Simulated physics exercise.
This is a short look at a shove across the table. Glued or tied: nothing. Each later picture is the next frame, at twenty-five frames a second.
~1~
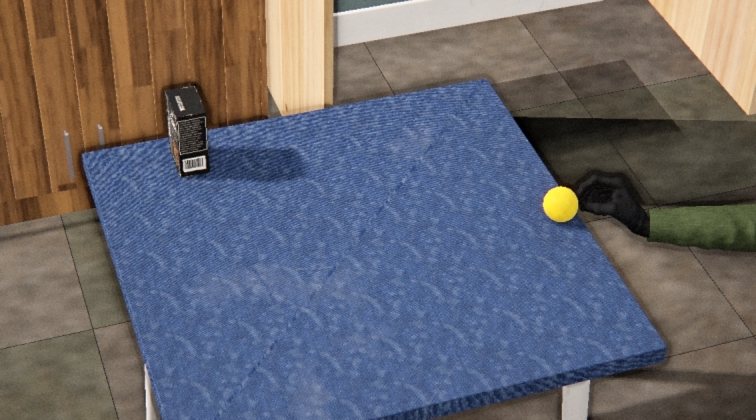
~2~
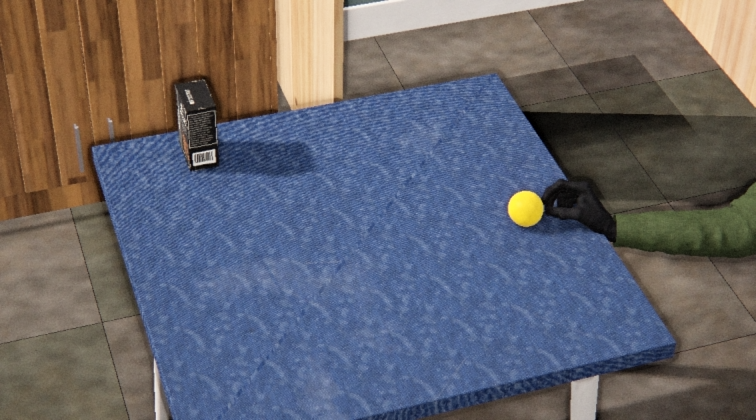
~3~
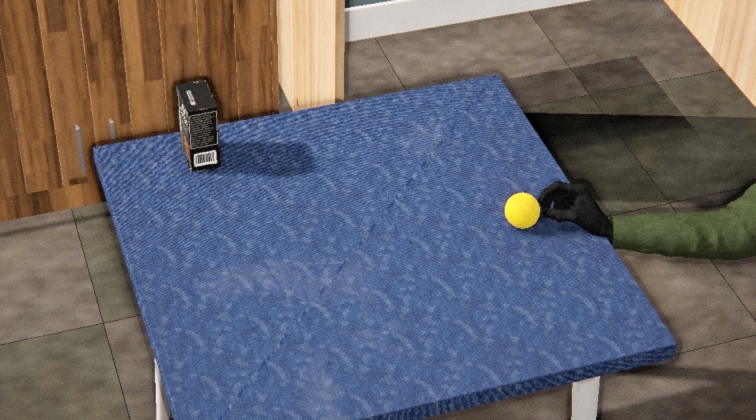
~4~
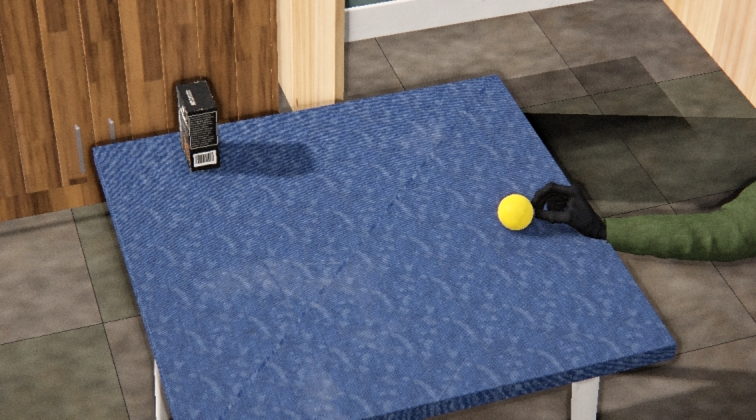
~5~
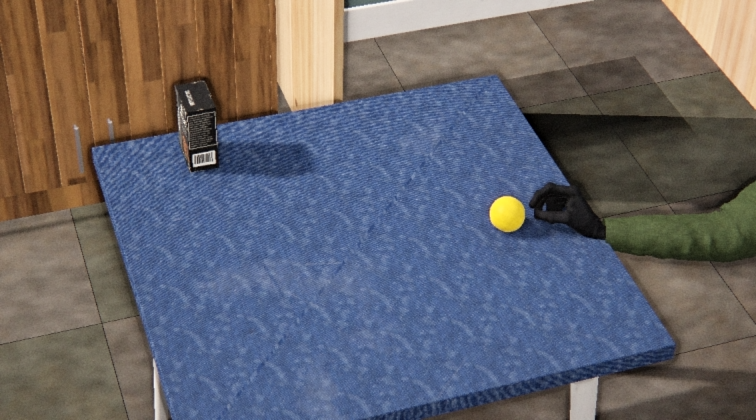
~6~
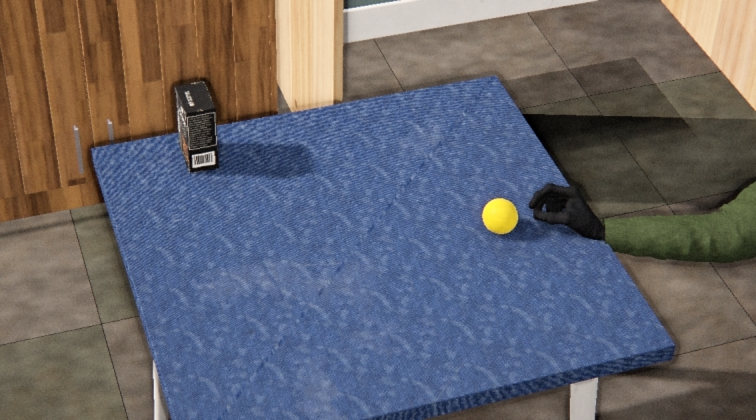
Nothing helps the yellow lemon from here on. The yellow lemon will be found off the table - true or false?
False, it remains on the table.
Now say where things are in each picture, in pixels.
The first picture shows under the hand; yellow lemon (561, 205).
The second picture shows under the hand; yellow lemon (526, 209).
The third picture shows under the hand; yellow lemon (523, 211).
The fourth picture shows yellow lemon (516, 213).
The fifth picture shows yellow lemon (508, 214).
The sixth picture shows yellow lemon (501, 216) moved a little.
Then, 0.10 s later than the last frame, yellow lemon moved about its own width near (485, 220).
Then, 0.20 s later than the last frame, yellow lemon moved about its own width near (471, 222).
Then, 0.40 s later than the last frame, yellow lemon moved well along near (450, 227).
Then, 0.60 s later than the last frame, yellow lemon moved well along near (438, 229).
When it is over, moved from the start, yellow lemon. End places, in pixels of the last picture, yellow lemon near (435, 230).
